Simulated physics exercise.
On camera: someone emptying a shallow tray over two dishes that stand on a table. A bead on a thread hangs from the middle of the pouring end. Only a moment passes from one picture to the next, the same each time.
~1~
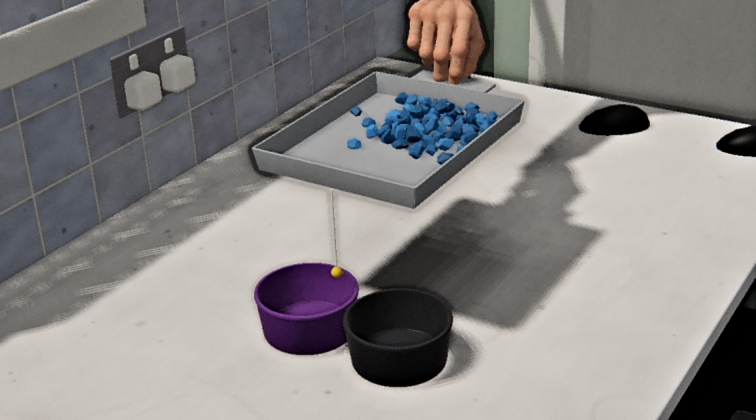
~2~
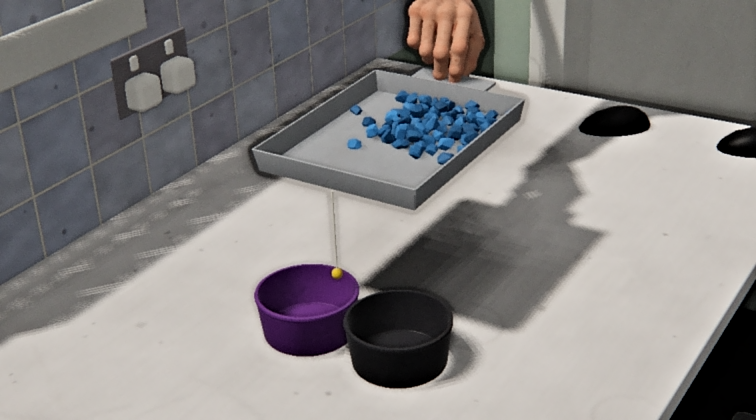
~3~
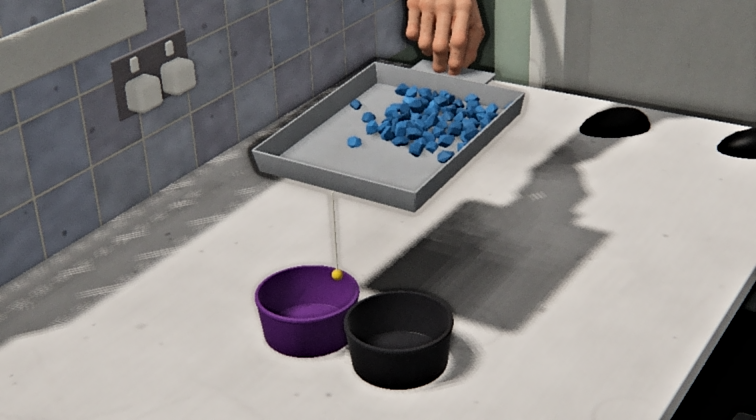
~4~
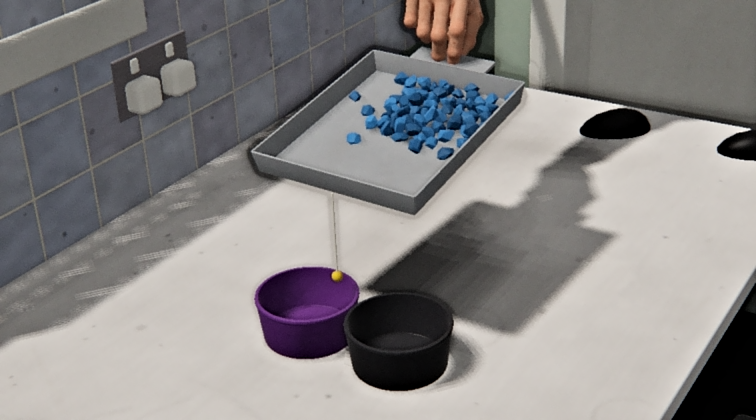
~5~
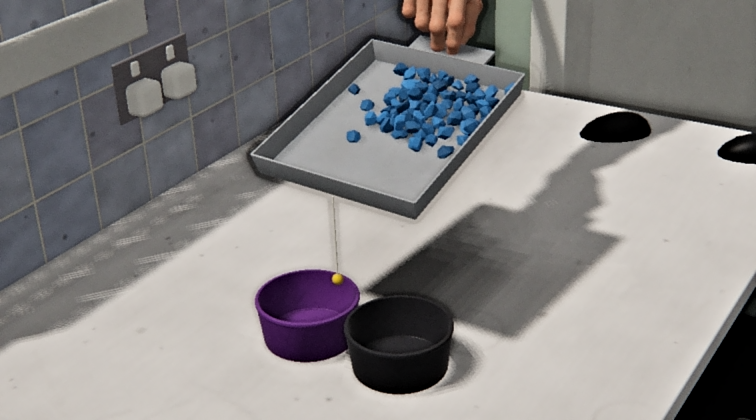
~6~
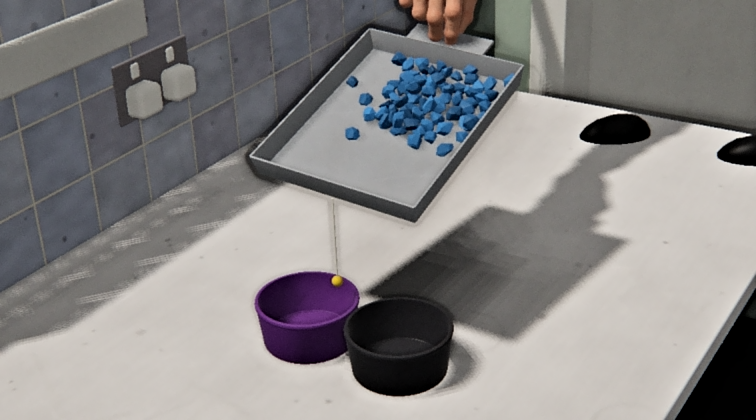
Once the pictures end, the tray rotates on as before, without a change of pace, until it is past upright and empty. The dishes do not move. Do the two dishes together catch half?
Caught overall: More than half.
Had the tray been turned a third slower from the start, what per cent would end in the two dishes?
Close to 70 per cent.
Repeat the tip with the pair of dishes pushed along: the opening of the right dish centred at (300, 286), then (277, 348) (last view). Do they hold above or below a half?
The first try: The smaller part. The second: Not half.
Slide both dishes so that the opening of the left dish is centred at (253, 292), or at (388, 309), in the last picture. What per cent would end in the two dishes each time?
Near 50 % and 40 %.
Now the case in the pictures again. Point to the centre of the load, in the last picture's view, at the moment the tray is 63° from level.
Around (381, 184).
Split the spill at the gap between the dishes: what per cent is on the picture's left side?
Close to 90 per cent.
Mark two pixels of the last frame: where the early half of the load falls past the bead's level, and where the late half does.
The first part at (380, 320); the rest at (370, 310).
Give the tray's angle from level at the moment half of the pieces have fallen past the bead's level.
Around 100° of tilt.
Shortly afterwards, tray tipped steeply; all but a few on the tray; only a few in the right dish; only a few outside both; a little in the air.
Next, tray tipped past a quarter turn; near a third on the tray; near a third in the right dish; only a few in the left dish; a little outside both; a little in the air.
Some moments later, tray tipped past a quarter turn; near two thirds in the right dish; a little in the left dish; near a quarter outside both.
In the end, tray tipped past a quarter turn; near two thirds in the right dish; a little in the left dish; near a quarter outside both.
